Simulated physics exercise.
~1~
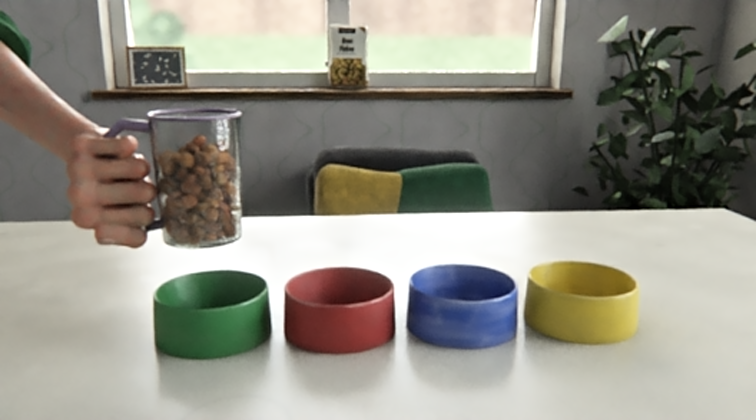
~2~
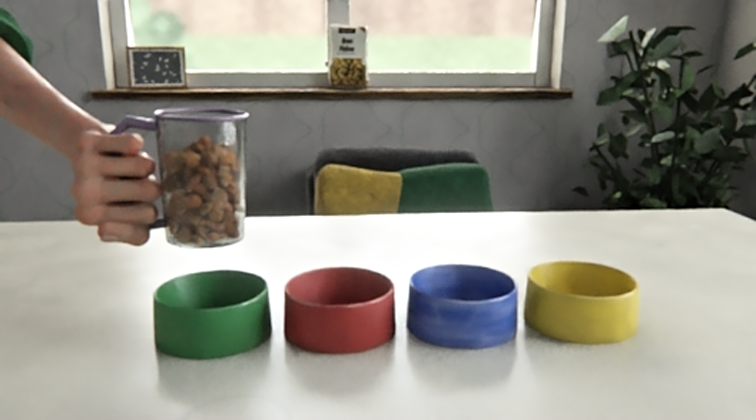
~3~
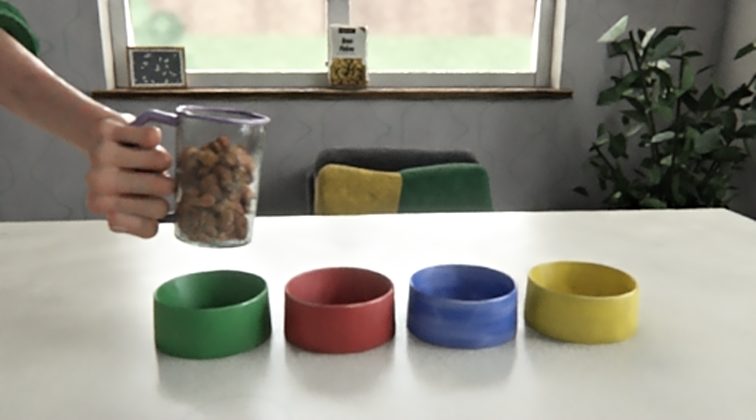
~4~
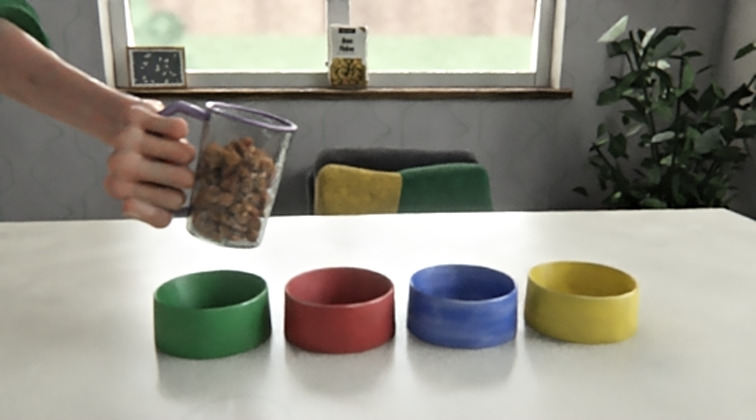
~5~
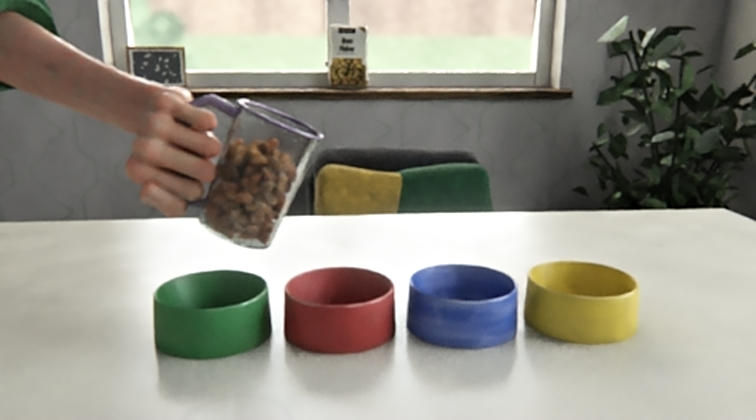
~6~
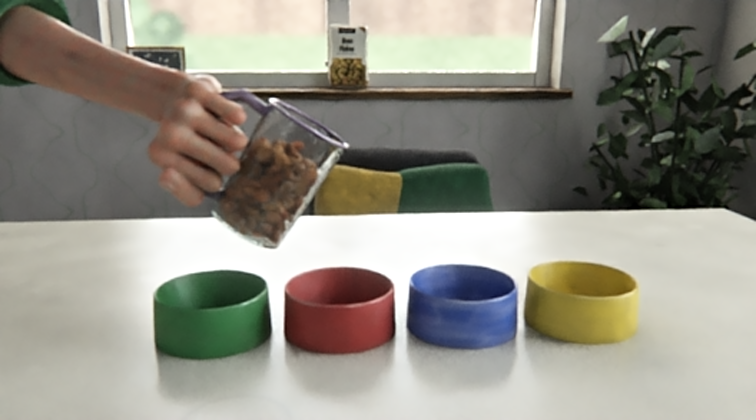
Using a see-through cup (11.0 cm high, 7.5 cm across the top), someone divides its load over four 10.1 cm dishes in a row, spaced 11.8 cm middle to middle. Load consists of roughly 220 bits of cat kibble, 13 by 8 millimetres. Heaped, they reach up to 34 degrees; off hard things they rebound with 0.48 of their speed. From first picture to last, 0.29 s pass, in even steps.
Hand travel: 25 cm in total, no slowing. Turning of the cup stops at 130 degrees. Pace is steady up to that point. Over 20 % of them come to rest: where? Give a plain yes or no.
Red - no, blue - no, green - no, yellow - yes, counter - yes.
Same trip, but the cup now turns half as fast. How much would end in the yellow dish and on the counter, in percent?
That gives yellow 40 with 50 for the counter.
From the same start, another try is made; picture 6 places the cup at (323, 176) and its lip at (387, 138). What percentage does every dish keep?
Dish by dish: Red 0 per cent, blue 10 per cent, green 0 per cent, yellow 40 per cent.
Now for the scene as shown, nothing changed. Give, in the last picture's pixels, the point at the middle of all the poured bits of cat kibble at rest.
Close to pixel (563, 311).
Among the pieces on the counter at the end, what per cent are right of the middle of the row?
It's close to 100 in a hundred.
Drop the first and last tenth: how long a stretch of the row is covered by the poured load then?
10 cm, roughly.
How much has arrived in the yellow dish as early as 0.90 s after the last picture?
I'd say close to 60 per cent at that point.
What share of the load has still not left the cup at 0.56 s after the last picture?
Load share: Near 90 percent.
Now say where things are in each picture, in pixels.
Cup at (199, 177), tilt 0 degrees, lip at (239, 114), moved 0.0 cm; middle of the pieces at (204, 198); green dish at (212, 289); red dish at (339, 285); blue dish at (463, 282); yellow dish at (582, 278), in the first picture.
Cup at (204, 177), tilt 2 degrees, lip at (246, 116), moved 0.4 cm; middle of the pieces at (208, 198), in the second picture.
Cup at (218, 177), tilt 8 degrees, lip at (267, 121), moved 1.7 cm; middle of the pieces at (220, 198), in the third picture.
Cup at (238, 177), tilt 16 degrees, lip at (295, 128), moved 3.4 cm; middle of the pieces at (237, 197), in the fourth picture.
Cup at (258, 177), tilt 24 degrees, lip at (321, 137), moved 5.1 cm; middle of the pieces at (254, 197), in the fifth picture.
Cup at (277, 176), tilt 32 degrees, lip at (346, 146), moved 6.8 cm; middle of the pieces at (271, 195); green dish at (212, 289); red dish at (339, 285); blue dish at (463, 282); yellow dish at (582, 278), in the sixth picture.
Then, 0.34 s after the last picture, tilt 80 degrees; cup holds 100 %.
Then, 0.56 s after the last picture, tilt 111 degrees; cup holds 90 %, yellow 5 %.
Then, 0.90 s after the last picture, tilt 130 degrees; cup holds 0 %, blue 5 %, yellow 60 %.
In the end, red 0 %, blue 5 %, green 0 %, yellow 60 %, counter 35 %.
